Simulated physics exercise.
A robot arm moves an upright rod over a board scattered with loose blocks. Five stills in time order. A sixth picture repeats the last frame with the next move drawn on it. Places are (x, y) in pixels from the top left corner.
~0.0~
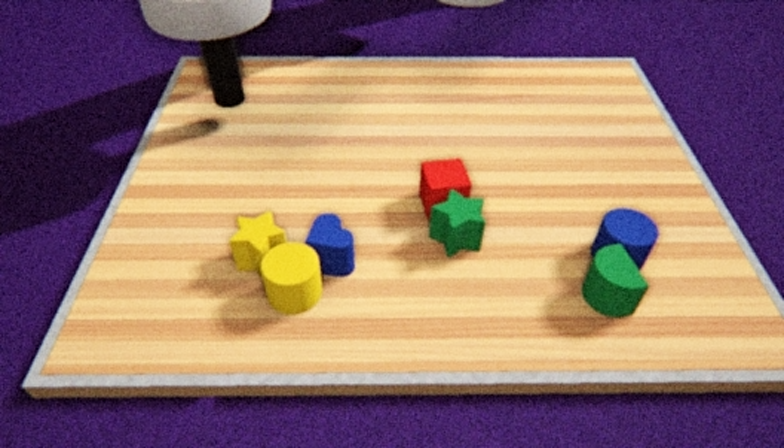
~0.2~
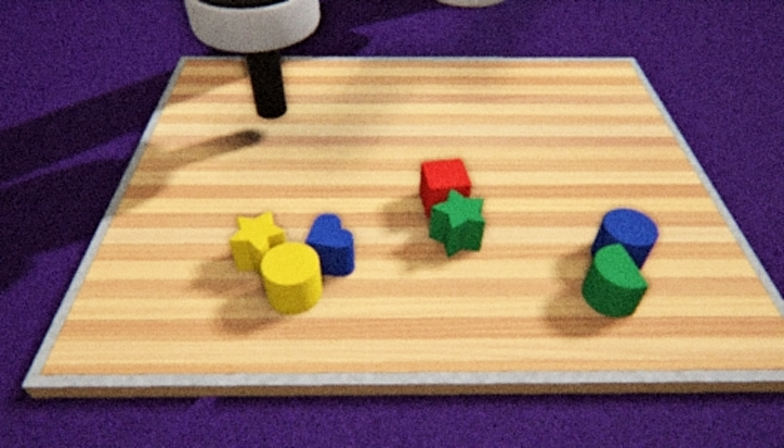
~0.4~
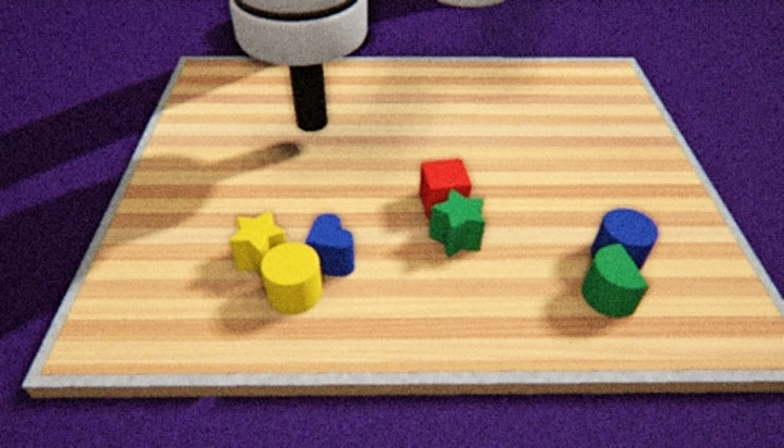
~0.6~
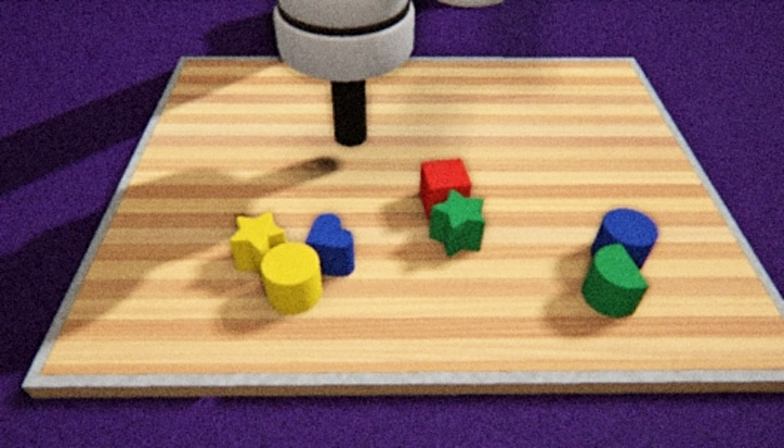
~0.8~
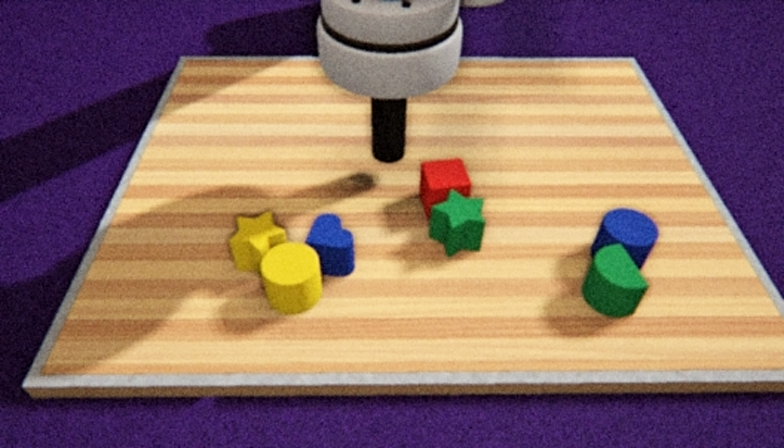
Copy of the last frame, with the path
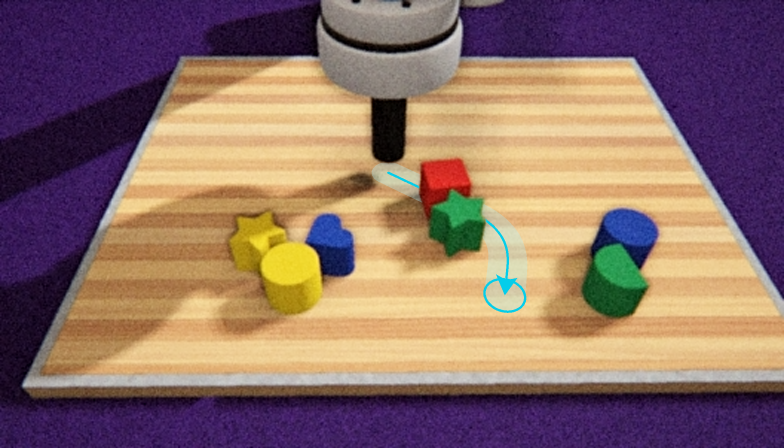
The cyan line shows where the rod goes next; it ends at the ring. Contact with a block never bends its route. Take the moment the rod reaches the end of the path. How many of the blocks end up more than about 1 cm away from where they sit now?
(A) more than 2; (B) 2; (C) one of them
The correct letter is B.
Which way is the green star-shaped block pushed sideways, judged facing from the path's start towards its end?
That block drifts right.
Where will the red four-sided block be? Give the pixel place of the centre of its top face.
I'd say the red four-sided block ends with its top centre at (561, 224).
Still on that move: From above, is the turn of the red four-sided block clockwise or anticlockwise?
The block spins anticlockwise.
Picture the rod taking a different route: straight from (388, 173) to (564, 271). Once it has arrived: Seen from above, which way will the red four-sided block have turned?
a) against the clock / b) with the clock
(a)
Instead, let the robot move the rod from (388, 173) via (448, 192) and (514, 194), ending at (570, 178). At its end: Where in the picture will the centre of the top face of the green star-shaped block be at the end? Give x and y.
At (476, 223).
The line goes from (388, 173) over (446, 200) and (501, 236) to (505, 295).
What follows on the original path. One third of the way, rod (450, 181); red four-sided block (491, 190); green star-shaped block (477, 222), turned 60° clockwise.
Two thirds of the way, rod (506, 218); red four-sided block (556, 218), turned 40° anticlockwise; green star-shaped block (486, 228), turned 95° clockwise.
At the end, rod (510, 276); red four-sided block (561, 224), turned 65° anticlockwise; green star-shaped block (470, 255), turned 155° clockwise; green D-shaped block unmoved.
